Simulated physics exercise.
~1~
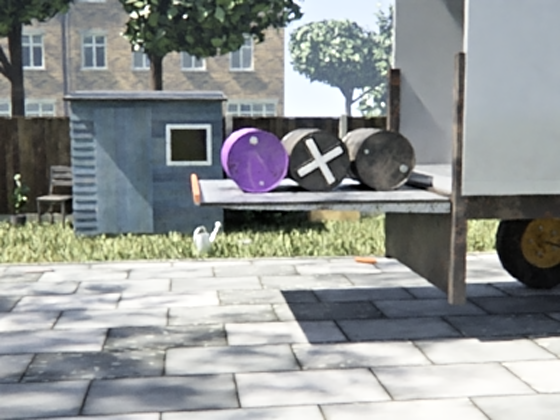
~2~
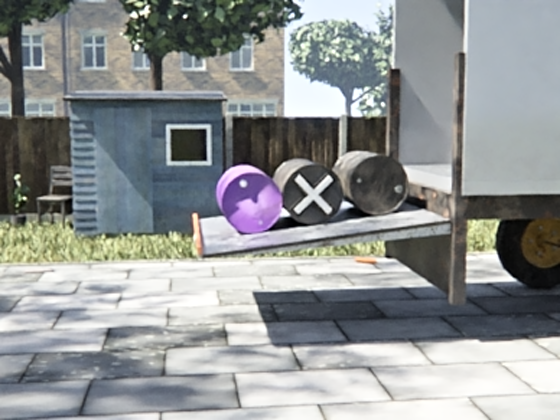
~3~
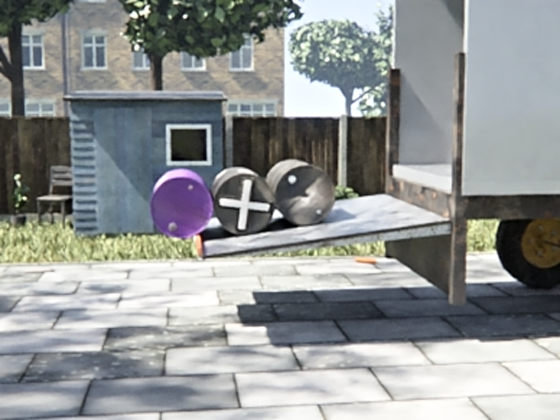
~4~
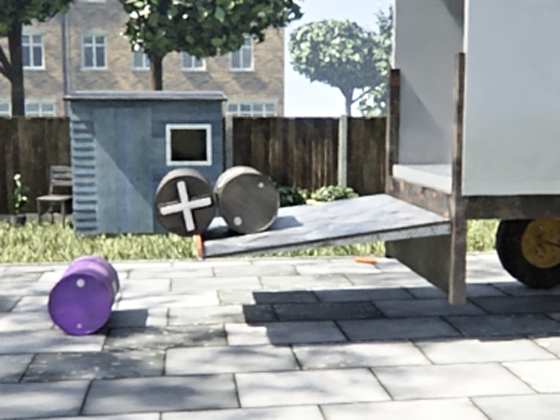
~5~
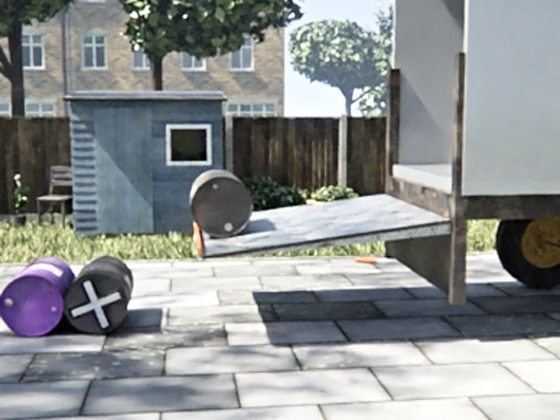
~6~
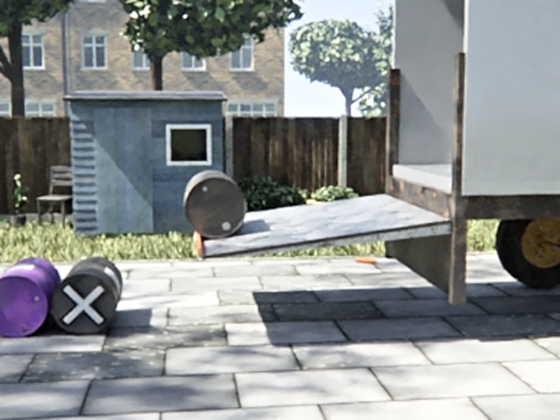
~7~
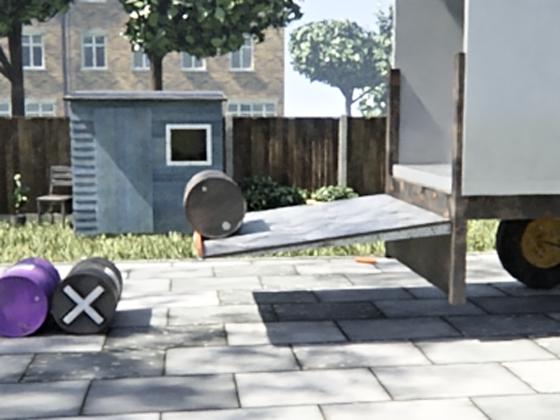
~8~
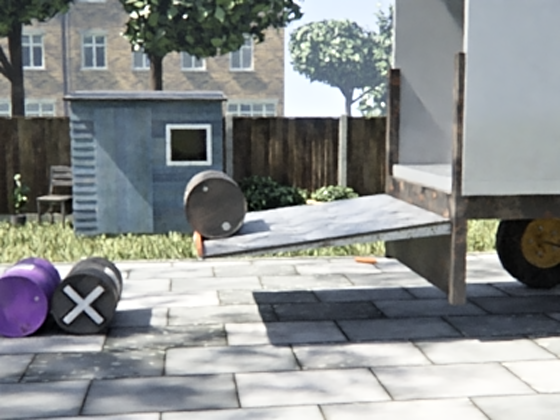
A purple drum leads two dark ones, the middle marked with a white cross, in a row on a truck's raised lift plate, seen from the side by a still camera. Behind the paved yard stand a blue-grey shed, a fence and trees. The plate lowers and tilts down to the left, and all three drums roll toward its edge. The purple drum goes over the small orange stop and drops to the paving, and the crossed drum follows. Those two settle side by side at the lower left, while the last drum rests against the stop.
